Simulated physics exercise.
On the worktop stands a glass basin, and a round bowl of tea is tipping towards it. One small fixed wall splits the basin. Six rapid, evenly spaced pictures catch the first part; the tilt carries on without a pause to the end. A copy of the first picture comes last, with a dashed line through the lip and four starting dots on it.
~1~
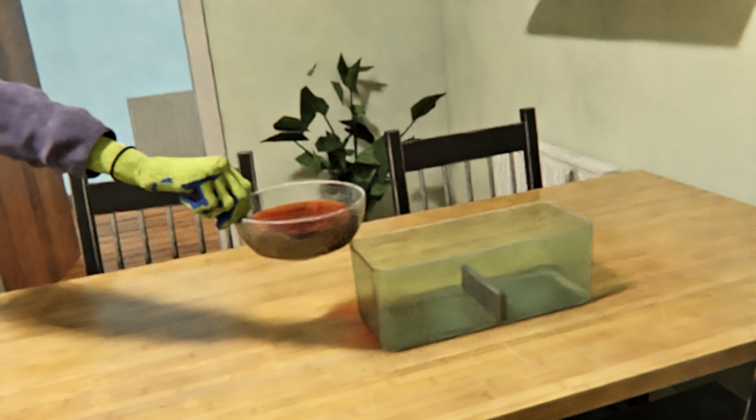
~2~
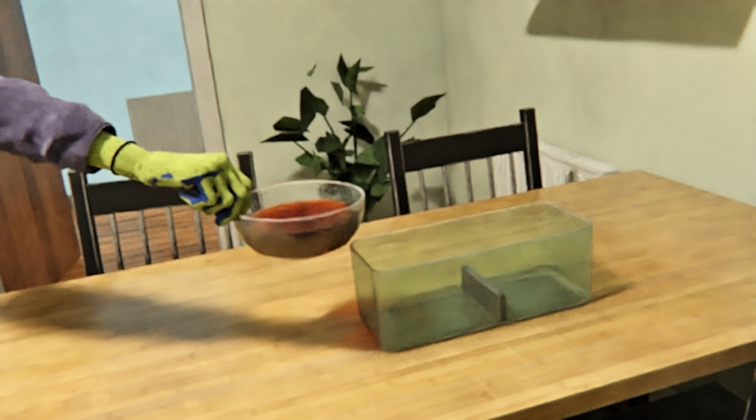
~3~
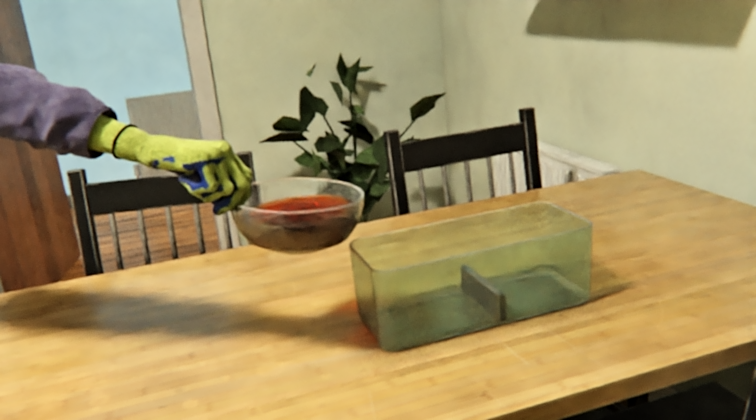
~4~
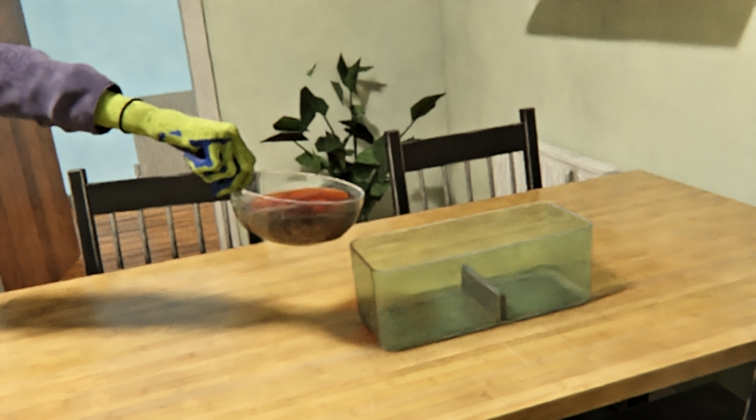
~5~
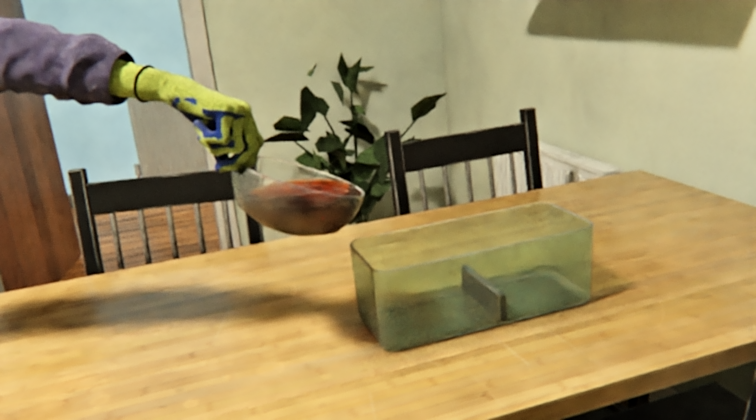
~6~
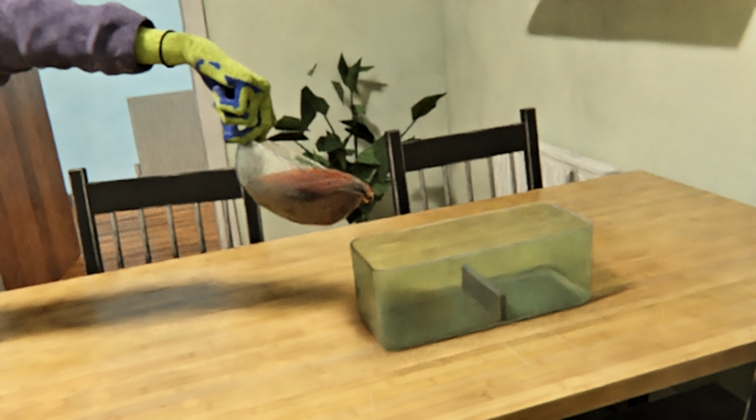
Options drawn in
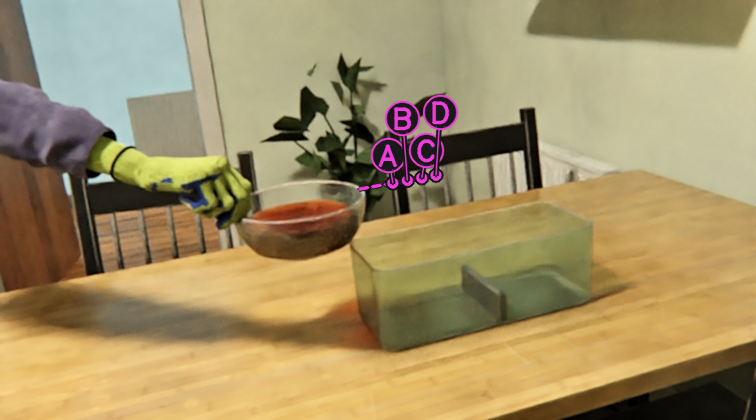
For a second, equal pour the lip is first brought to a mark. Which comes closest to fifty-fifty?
The answer is spot B.
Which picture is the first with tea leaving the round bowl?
Picture 6.
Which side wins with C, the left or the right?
The right side.
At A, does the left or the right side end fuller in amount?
The left one.
On the marked copy, A at (392, 183); B at (407, 180); C at (421, 177); D at (435, 175).
For spot A, about 83 % ends left of the wall and 16 % right of it.
For spot B, about 49 % ends left of the wall and 50 % right of it.
For spot C, about 20 % ends left of the wall and 79 % right of it.
For spot D, about 10 % ends left of the wall and 90 % right of it.
